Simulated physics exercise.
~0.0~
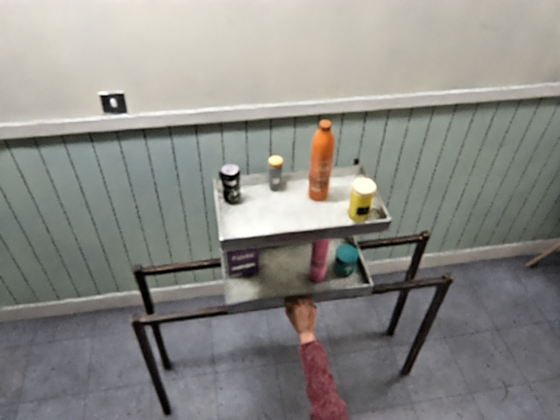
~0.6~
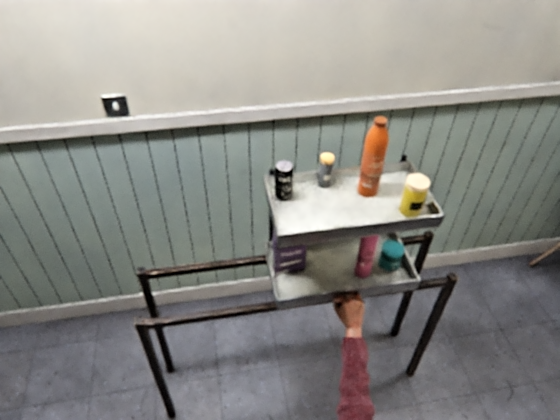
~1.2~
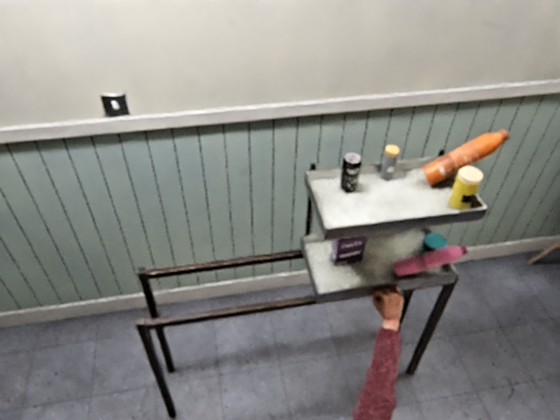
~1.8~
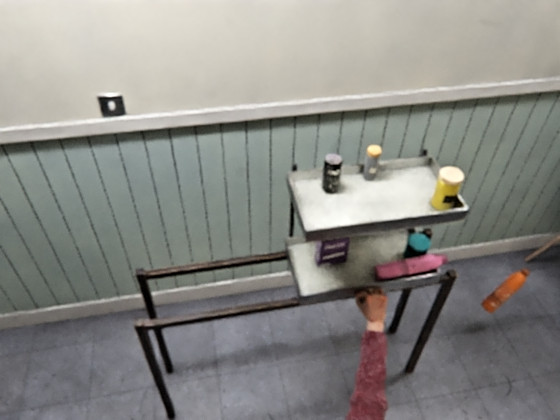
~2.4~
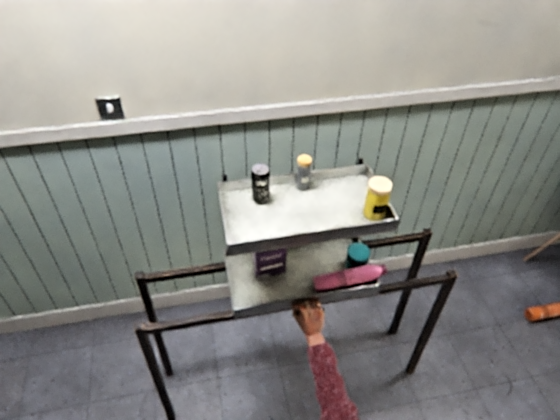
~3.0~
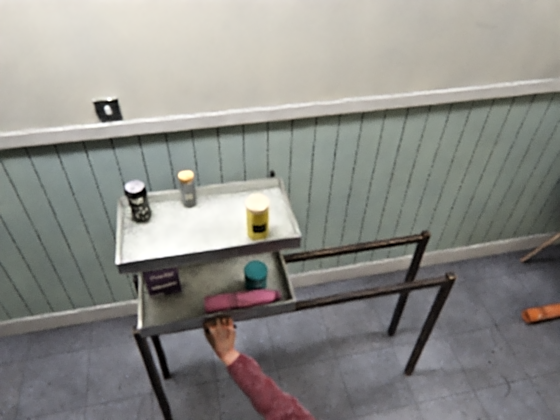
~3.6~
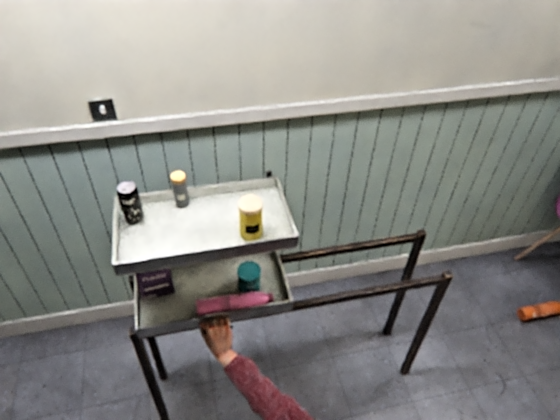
Against a green-panelled wall, a hand slides a two-tier tray right, toppling two bottles, the orange one to the floor, then left.
